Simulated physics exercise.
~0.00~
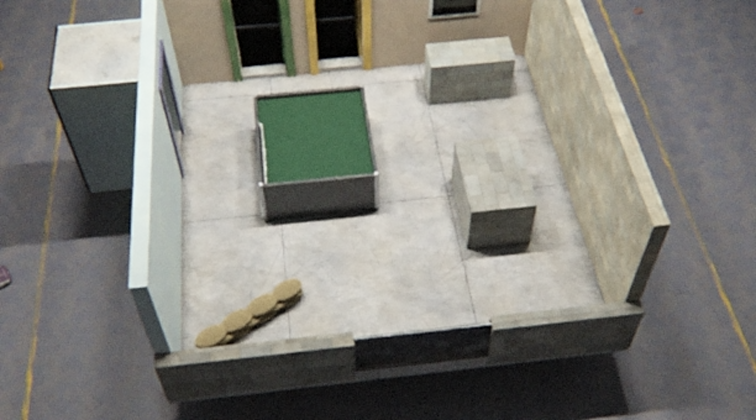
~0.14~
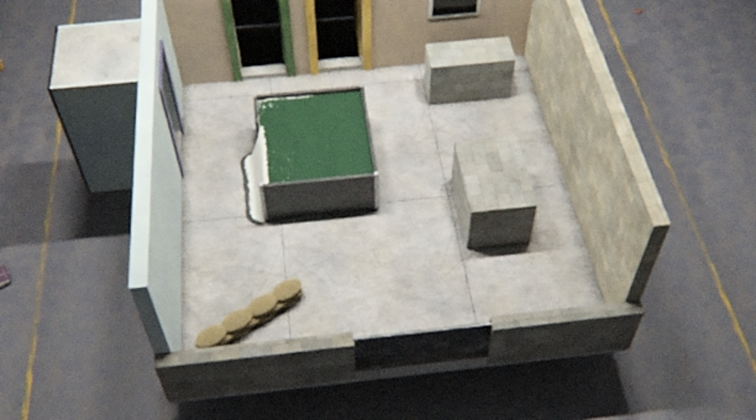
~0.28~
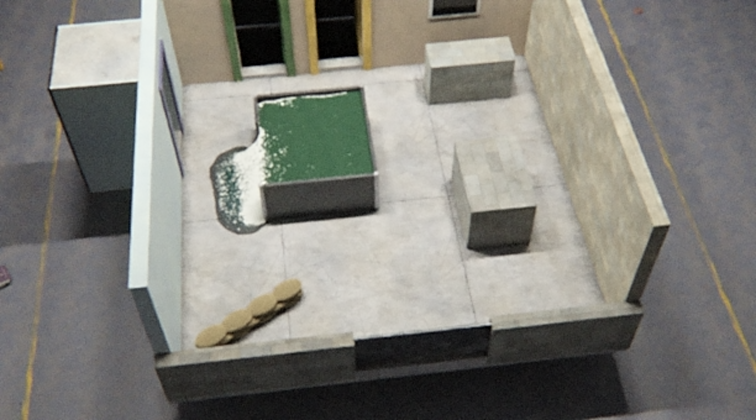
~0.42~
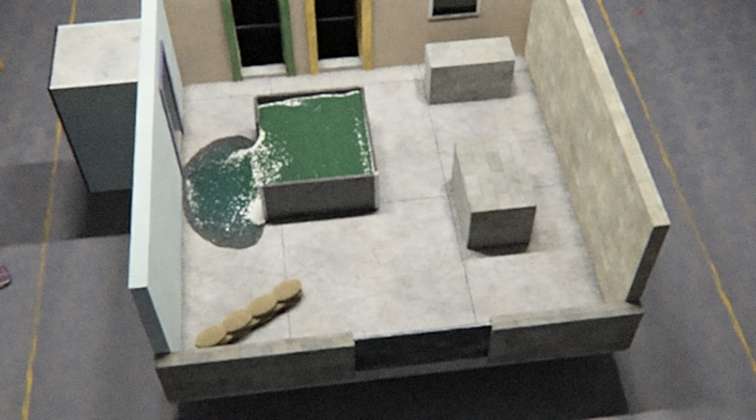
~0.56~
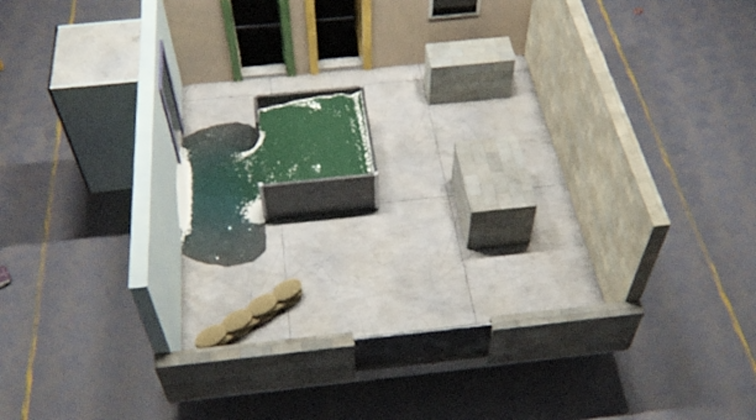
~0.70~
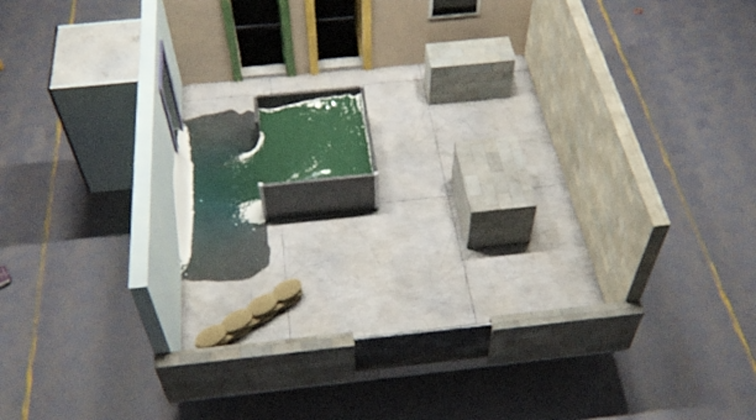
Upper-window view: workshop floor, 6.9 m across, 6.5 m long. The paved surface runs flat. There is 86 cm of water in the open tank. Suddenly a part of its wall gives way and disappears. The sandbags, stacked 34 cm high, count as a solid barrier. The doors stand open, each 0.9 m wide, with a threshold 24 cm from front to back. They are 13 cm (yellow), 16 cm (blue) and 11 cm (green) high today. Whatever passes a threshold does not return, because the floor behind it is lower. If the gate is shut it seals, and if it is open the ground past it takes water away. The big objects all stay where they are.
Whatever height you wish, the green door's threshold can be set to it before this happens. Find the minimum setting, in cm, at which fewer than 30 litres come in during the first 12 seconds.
The minimum is about 11 cm.
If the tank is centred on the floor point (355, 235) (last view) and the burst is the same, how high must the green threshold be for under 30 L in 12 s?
At least roughly 17 cm high.
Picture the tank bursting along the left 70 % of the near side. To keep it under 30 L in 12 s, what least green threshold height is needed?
The answer is some 8.5 cm.
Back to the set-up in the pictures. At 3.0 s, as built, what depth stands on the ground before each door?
Depths in cm: Yellow 6, blue 22, green 16.
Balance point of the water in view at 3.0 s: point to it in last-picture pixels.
The water is centred near (261, 200).
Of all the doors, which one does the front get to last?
Last comes the yellow one.
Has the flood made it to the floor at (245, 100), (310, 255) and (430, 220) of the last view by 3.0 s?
So, in order, I'd say got wet, then got wet, then stayed dry.
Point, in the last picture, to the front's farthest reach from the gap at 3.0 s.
The tip of the flood lies near (445, 348).
After 1.4 s water covers 15 % of the floor, deepest (60 cm) near (193, 197); it has not reached the green door.
After 3.0 s water covers 50 % of the floor, deepest (40 cm) near (182, 367); 16 cm at the green door, 9 litres in over its 11 cm threshold.
After 12.0 s water covers 95 % of the floor, deepest (14 cm) near (541, 112); 7 cm at the green door, 28 litres in over its 11 cm threshold.
At the green door as built, the water arrived by 1.8 s and peaked near 17 cm at 2.6 s.
With a threshold of 9.5 cm, 42 litres would have come in within the 12 s; with 13 cm, 16 litres. So under 30 litres takes about 11 cm.
